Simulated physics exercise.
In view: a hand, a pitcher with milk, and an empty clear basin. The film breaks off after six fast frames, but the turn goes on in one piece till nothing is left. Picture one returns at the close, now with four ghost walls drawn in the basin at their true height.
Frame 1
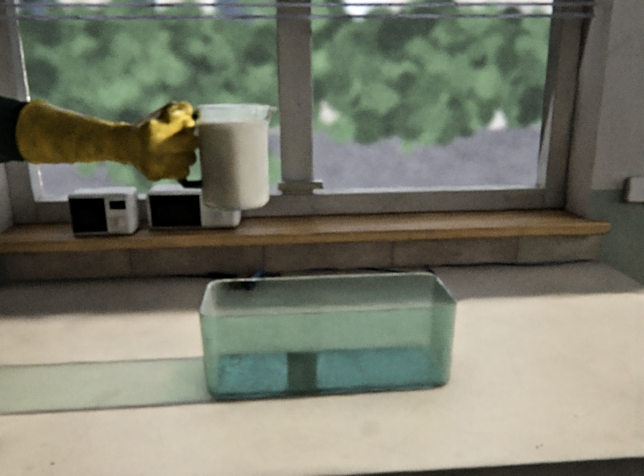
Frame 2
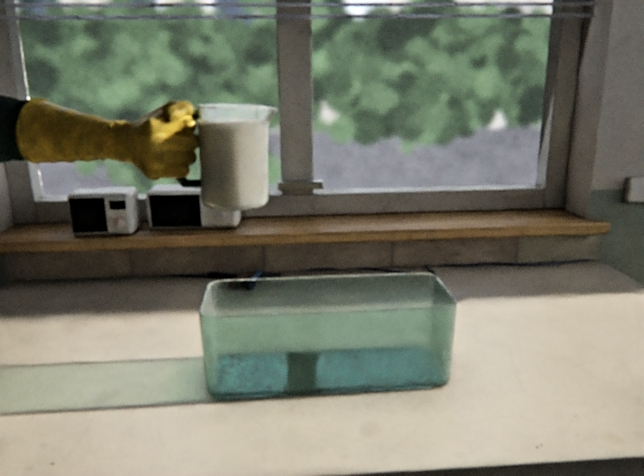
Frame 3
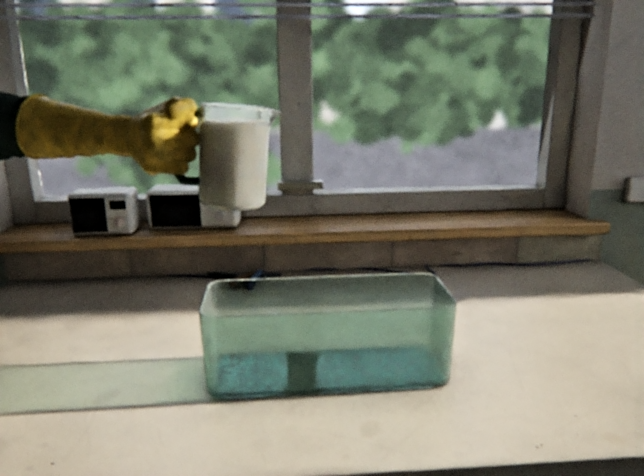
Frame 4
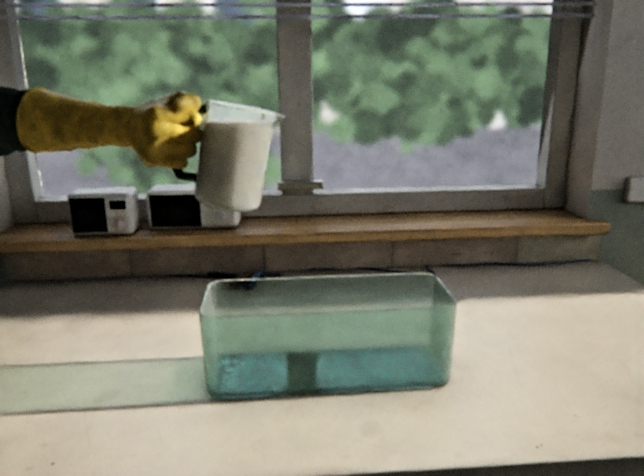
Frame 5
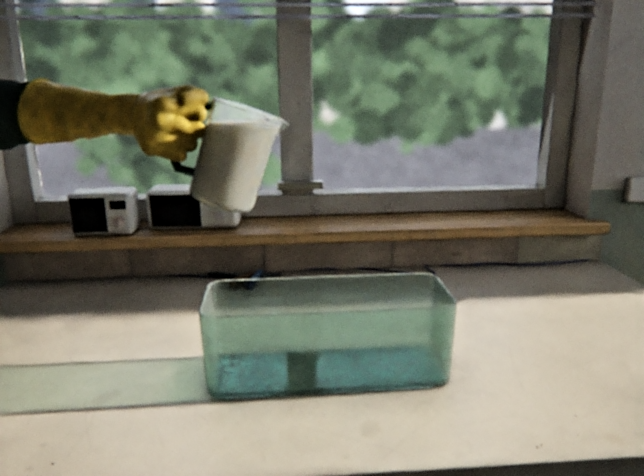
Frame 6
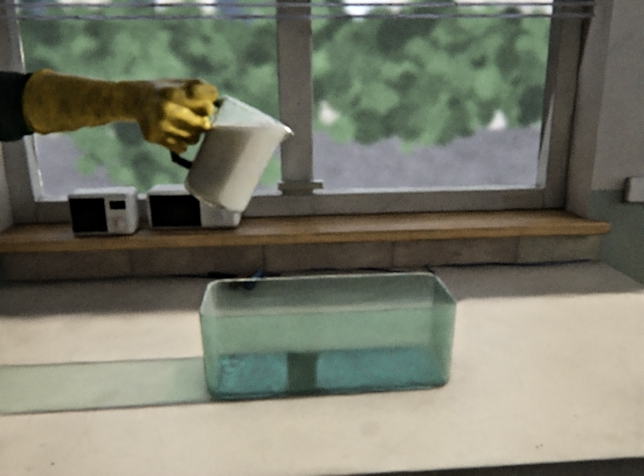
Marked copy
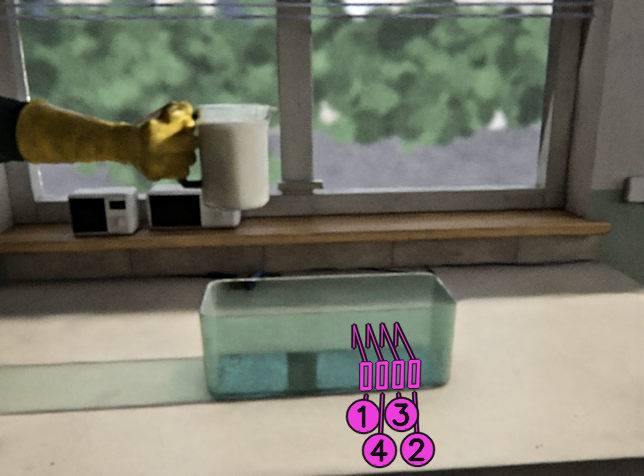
Counter by a window, a yellow-gloved hand holding a pitcher of milk upright, then gradually tilting it rightward above a clear basin.
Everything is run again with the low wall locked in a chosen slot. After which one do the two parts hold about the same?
Go for 1.
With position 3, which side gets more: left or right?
More ends on the left.
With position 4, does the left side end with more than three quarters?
Yes.
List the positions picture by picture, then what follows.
The first picture shows upright, lip at (275, 108); basin from (208, 395) to (449, 382); nothing has left yet.
The second picture shows upright, lip at (276, 109); nothing has left yet.
The third picture shows tipped about 5°, lip at (279, 112); nothing has left yet.
The fourth picture shows tipped about 11°, lip at (283, 117); nothing has left yet.
The fifth picture shows tipped about 18°, lip at (288, 124); nothing has left yet.
The sixth picture shows tipped about 28°, lip at (292, 133); nothing has left yet.
In magenta, 1 at (366, 395); 2 at (414, 392); 3 at (398, 393); 4 at (382, 394).
If 1 is chosen, about 46 % ends left of the wall and 51 % right of it; 3 % is lost outside.
If 2 is chosen, about 89 % ends left of the wall and 9 % right of it; 3 % is lost outside.
If 3 is chosen, about 89 % ends left of the wall and 7 % right of it; 4 % is lost outside.
If 4 is chosen, about 88 % ends left of the wall and 6 % right of it; 6 % is lost outside.
